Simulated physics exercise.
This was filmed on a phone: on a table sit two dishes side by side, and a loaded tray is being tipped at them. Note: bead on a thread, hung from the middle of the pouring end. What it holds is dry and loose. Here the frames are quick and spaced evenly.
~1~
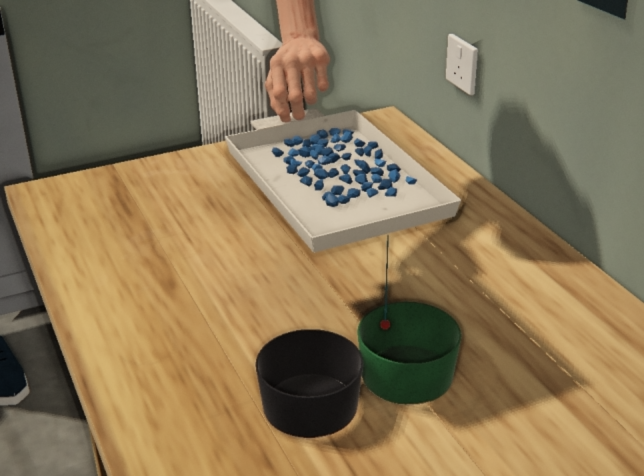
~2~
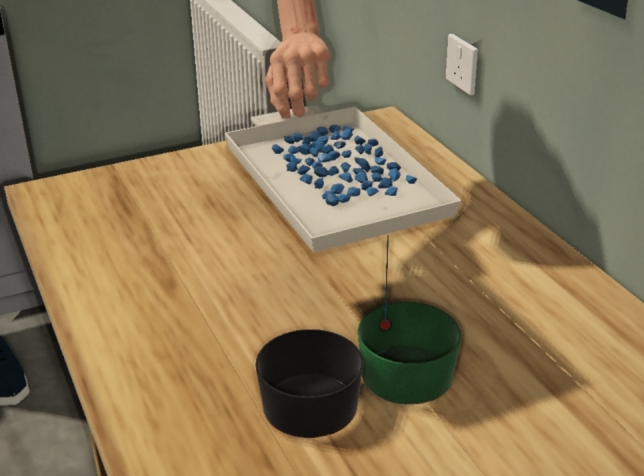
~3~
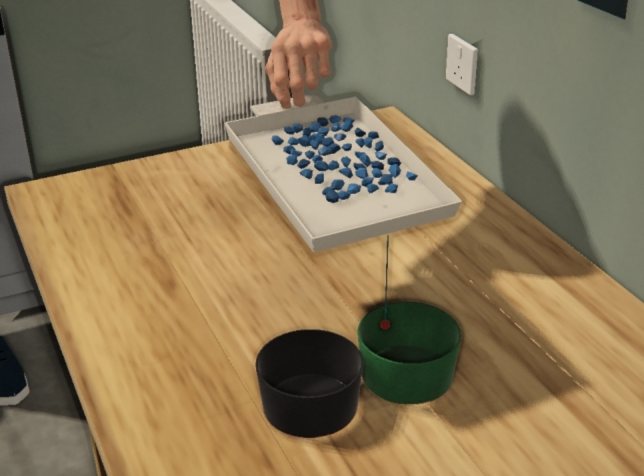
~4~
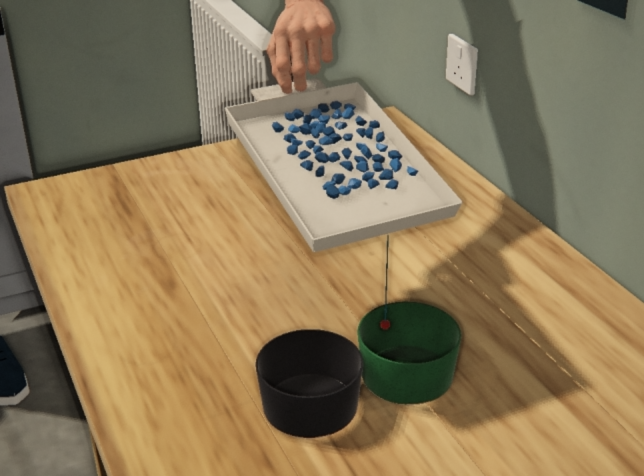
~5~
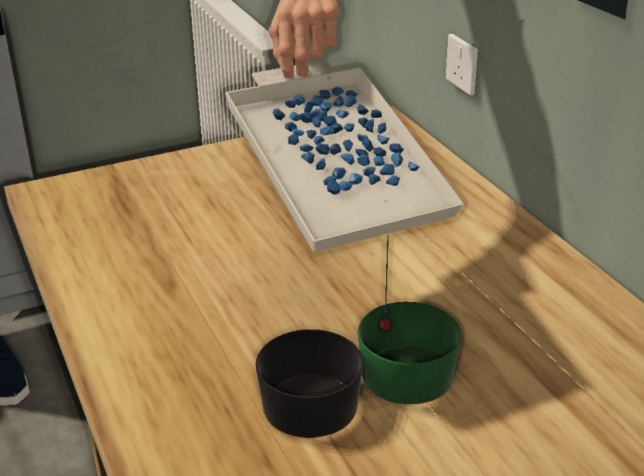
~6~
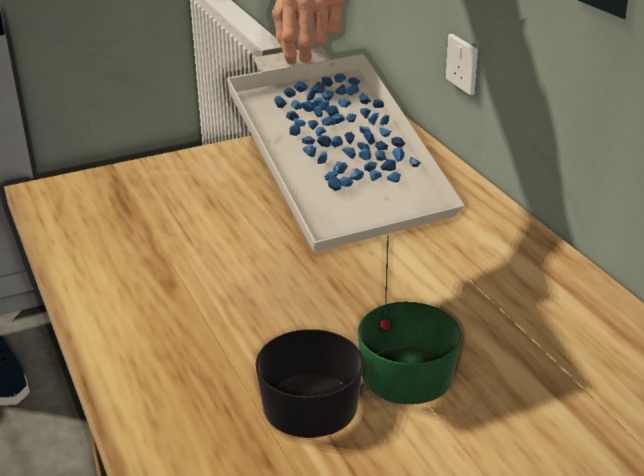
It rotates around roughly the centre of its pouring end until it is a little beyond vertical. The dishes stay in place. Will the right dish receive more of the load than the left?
Yes, the right dish does.
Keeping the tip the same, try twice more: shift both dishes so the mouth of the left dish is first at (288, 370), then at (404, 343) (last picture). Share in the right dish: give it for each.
30 and 0 in a hundred.
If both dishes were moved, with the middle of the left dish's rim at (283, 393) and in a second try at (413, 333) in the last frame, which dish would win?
For the first place, the dish on the right side; for the second, the dish on the left side.
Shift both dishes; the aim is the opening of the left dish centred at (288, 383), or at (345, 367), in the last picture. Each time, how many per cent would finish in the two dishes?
60 per cent, then 80 per cent.
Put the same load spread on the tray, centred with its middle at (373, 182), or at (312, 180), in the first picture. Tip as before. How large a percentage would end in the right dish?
The first start yields 30 per cent, the second 30 per cent.
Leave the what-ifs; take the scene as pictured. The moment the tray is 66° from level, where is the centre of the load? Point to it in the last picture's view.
Roughly (405, 218).
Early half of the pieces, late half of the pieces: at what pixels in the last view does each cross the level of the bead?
It goes through near (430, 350) first, then near (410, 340).
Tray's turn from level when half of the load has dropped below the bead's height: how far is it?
Somewhere around 115 degrees.
Soon after the last picture, tray tipped steeply; nearly all on the tray; a small part in the air.
A little later, tray tipped past a quarter turn; about half on the tray; a small part in the right dish; about a quarter outside both; a small part in the air.
Later still, tray tipped past a quarter turn; a small part in the left dish; about a third in the right dish; about half outside both.
At rest, tray tipped past a quarter turn; a small part in the left dish; about a third in the right dish; about half outside both.
